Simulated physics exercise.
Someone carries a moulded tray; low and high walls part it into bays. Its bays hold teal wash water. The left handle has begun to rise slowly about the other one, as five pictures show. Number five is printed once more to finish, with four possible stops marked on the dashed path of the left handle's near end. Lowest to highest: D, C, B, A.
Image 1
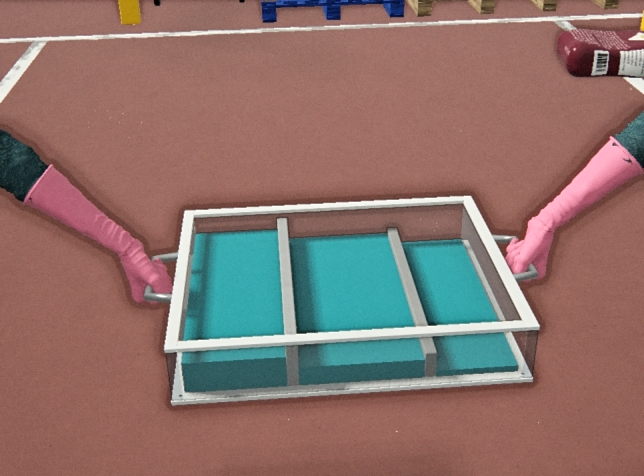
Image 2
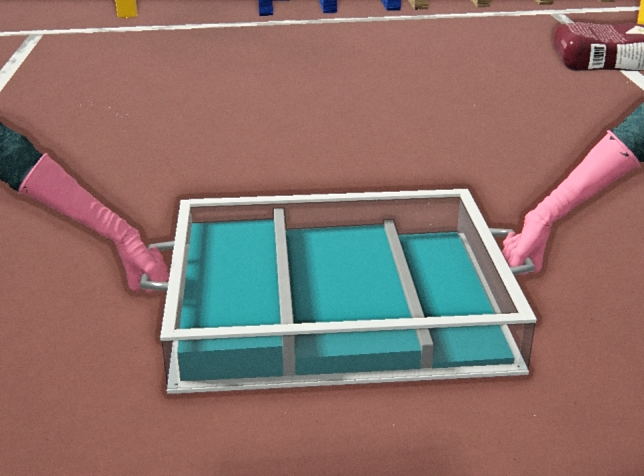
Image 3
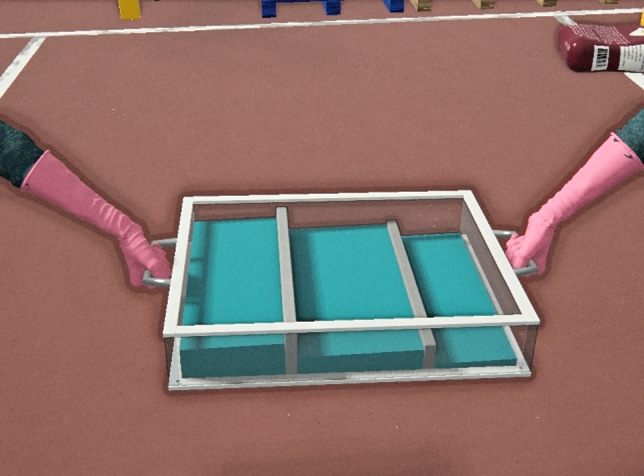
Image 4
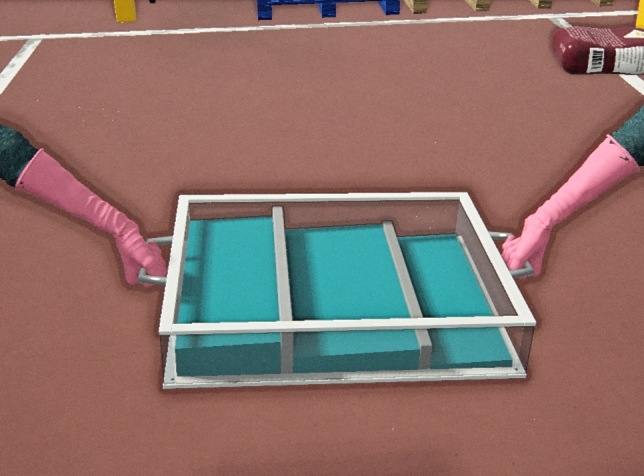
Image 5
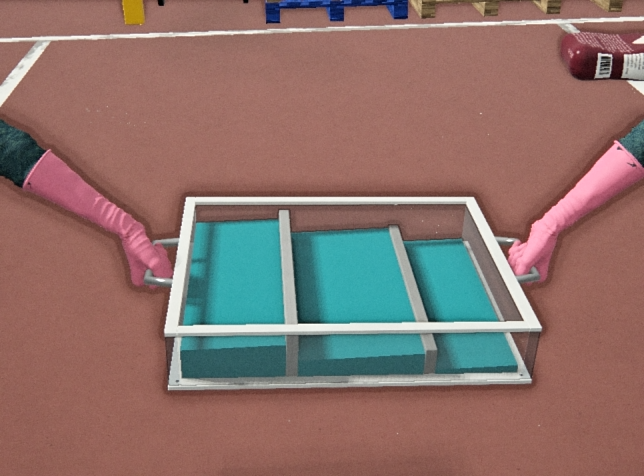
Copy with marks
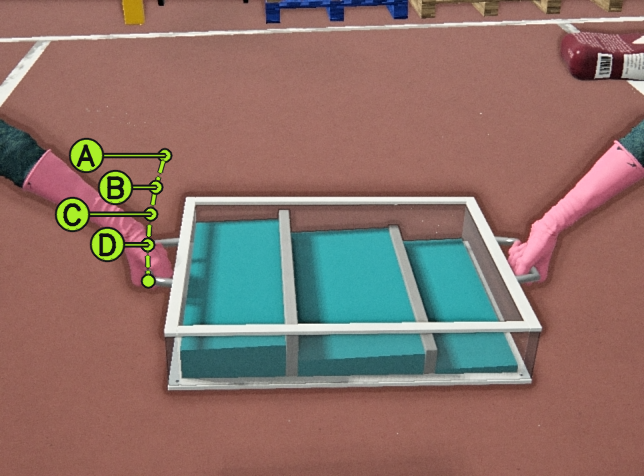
On a reddish floor, pink-gloved hands hold a divided tray of teal water, barely moving it.
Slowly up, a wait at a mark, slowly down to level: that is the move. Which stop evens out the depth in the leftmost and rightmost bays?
Mark A.
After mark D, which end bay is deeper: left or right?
The left one.
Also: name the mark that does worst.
Mark D.
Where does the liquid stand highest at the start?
It is the left one.
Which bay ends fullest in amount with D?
It is the left one.
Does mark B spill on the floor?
No.
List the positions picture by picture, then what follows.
The tray is level; deepest in the left bay, at (238, 288), shallowest in the right; left handle at (152, 278).
Tipped about 1° down to the right; no wall is crossed; left handle at (148, 266).
Tipped about 2° down to the right; no wall is crossed; left handle at (150, 262).
Tipped about 3° down to the right; no wall is crossed; left handle at (146, 260).
Tipped about 3° down to the right; deepest in the left bay, at (238, 276), shallowest in the right; left handle at (152, 262).
On the marked copy, A at (164, 155); B at (155, 187); C at (150, 214); D at (147, 244).
With A, the two end bays stand about equally deep; nothing spills.
With B, the left end bay stands much deeper than the other; nothing spills.
With C, the left end bay stands much deeper than the other; nothing spills.
With D, the left end bay stands much deeper than the other; nothing spills.
